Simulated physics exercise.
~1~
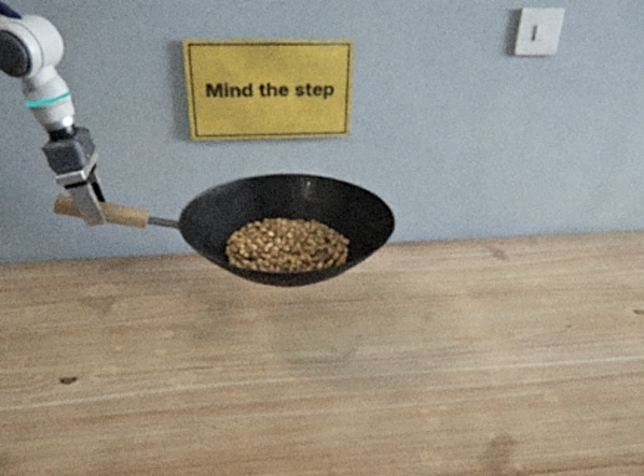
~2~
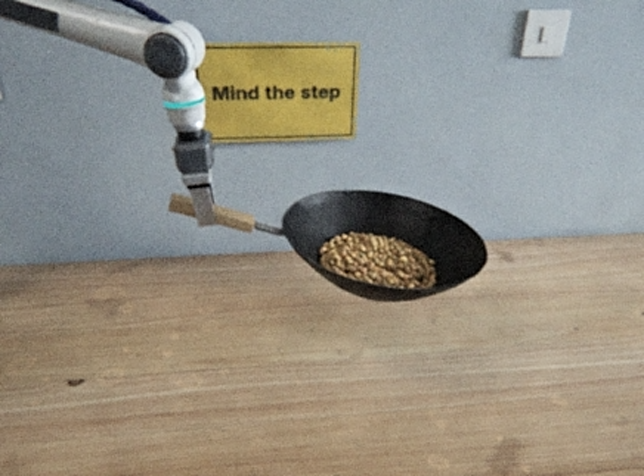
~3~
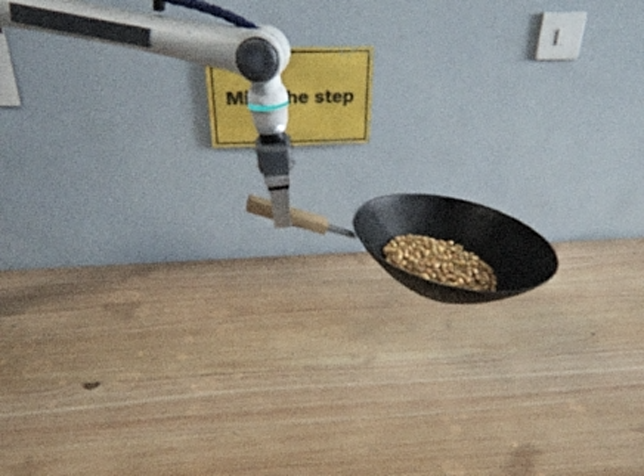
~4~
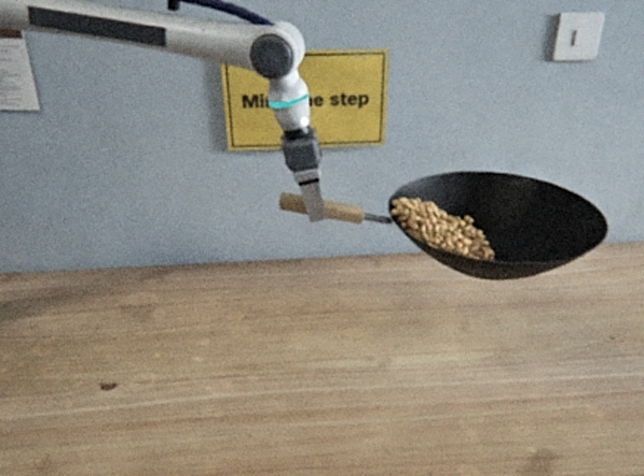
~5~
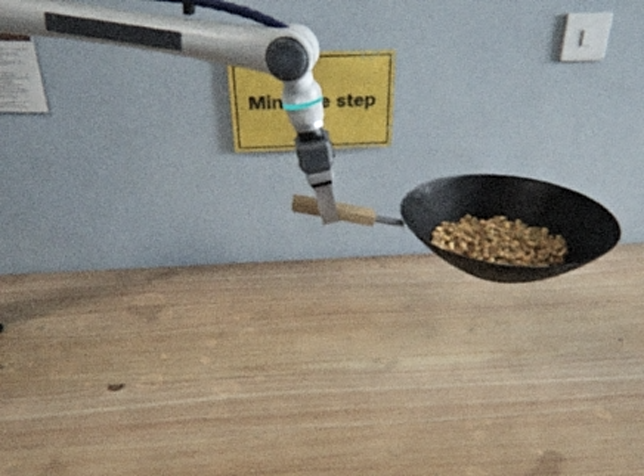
Above a wooden table, a robot arm carries a wok of chickpeas rightward, tilting it slightly, and ends holding it level, still full.
